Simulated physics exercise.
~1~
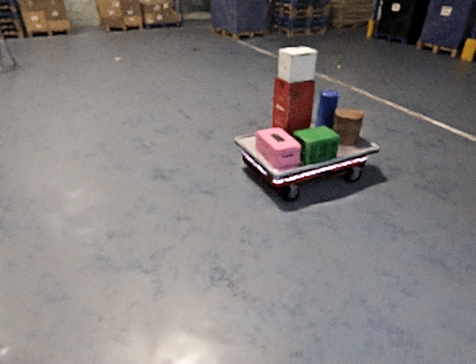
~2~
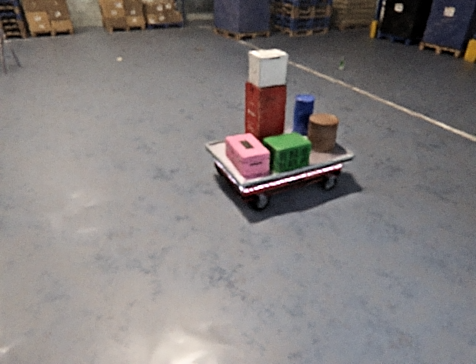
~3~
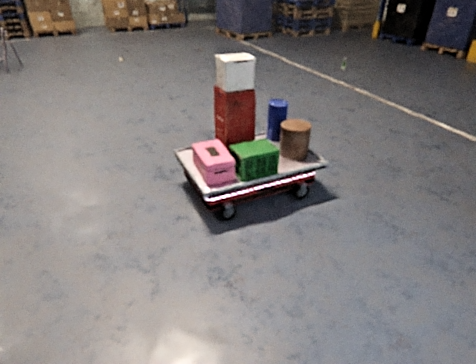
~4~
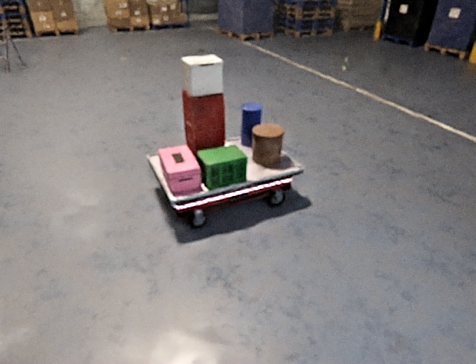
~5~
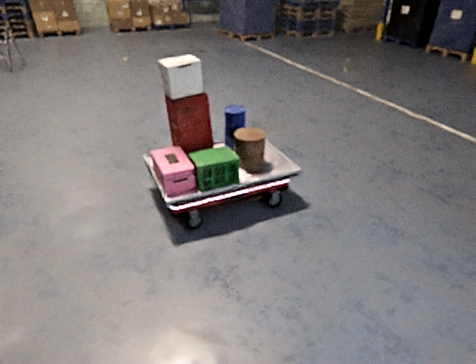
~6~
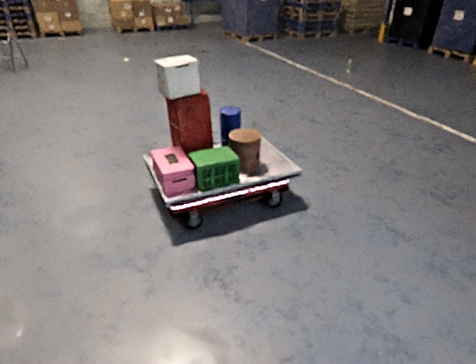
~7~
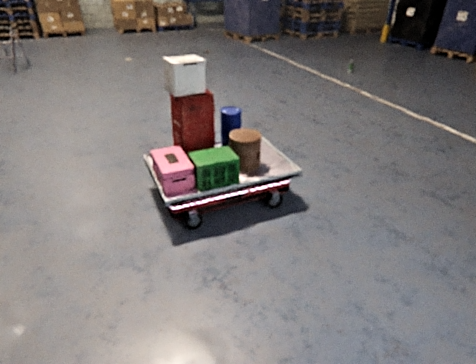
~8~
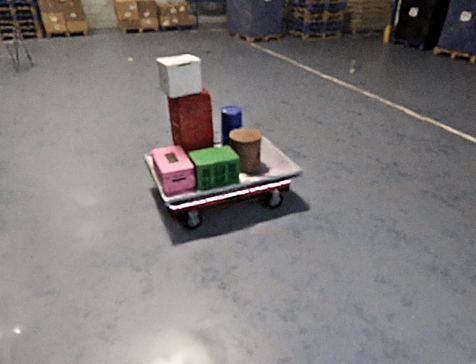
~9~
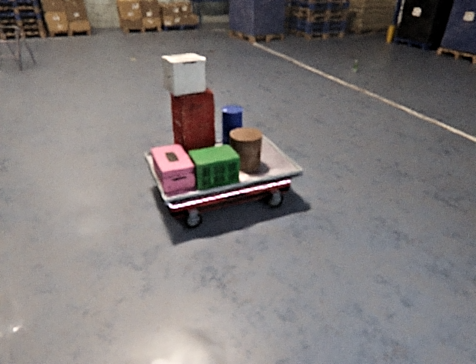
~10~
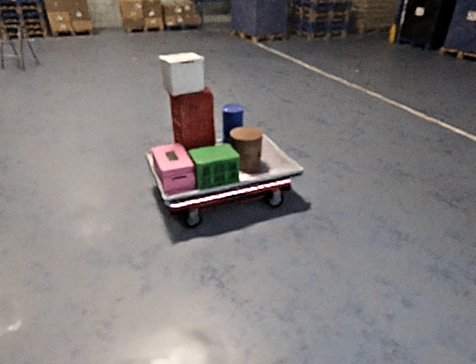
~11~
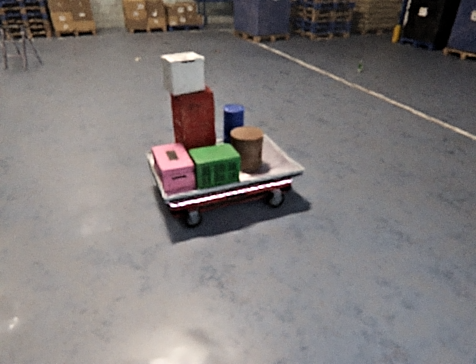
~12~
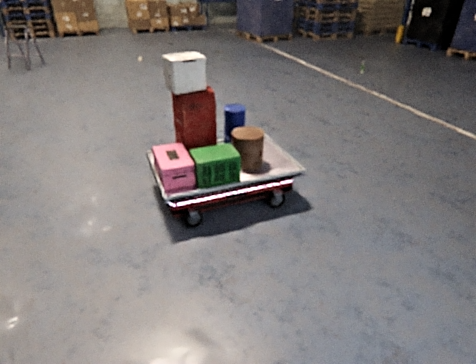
A flat cart loaded with a pink toolbox, a green crate, a brown pail, a blue canister and a white tote stacked on a red box rolled left across a warehouse floor and stopped, the stack rocking slightly but staying upright on the deck.
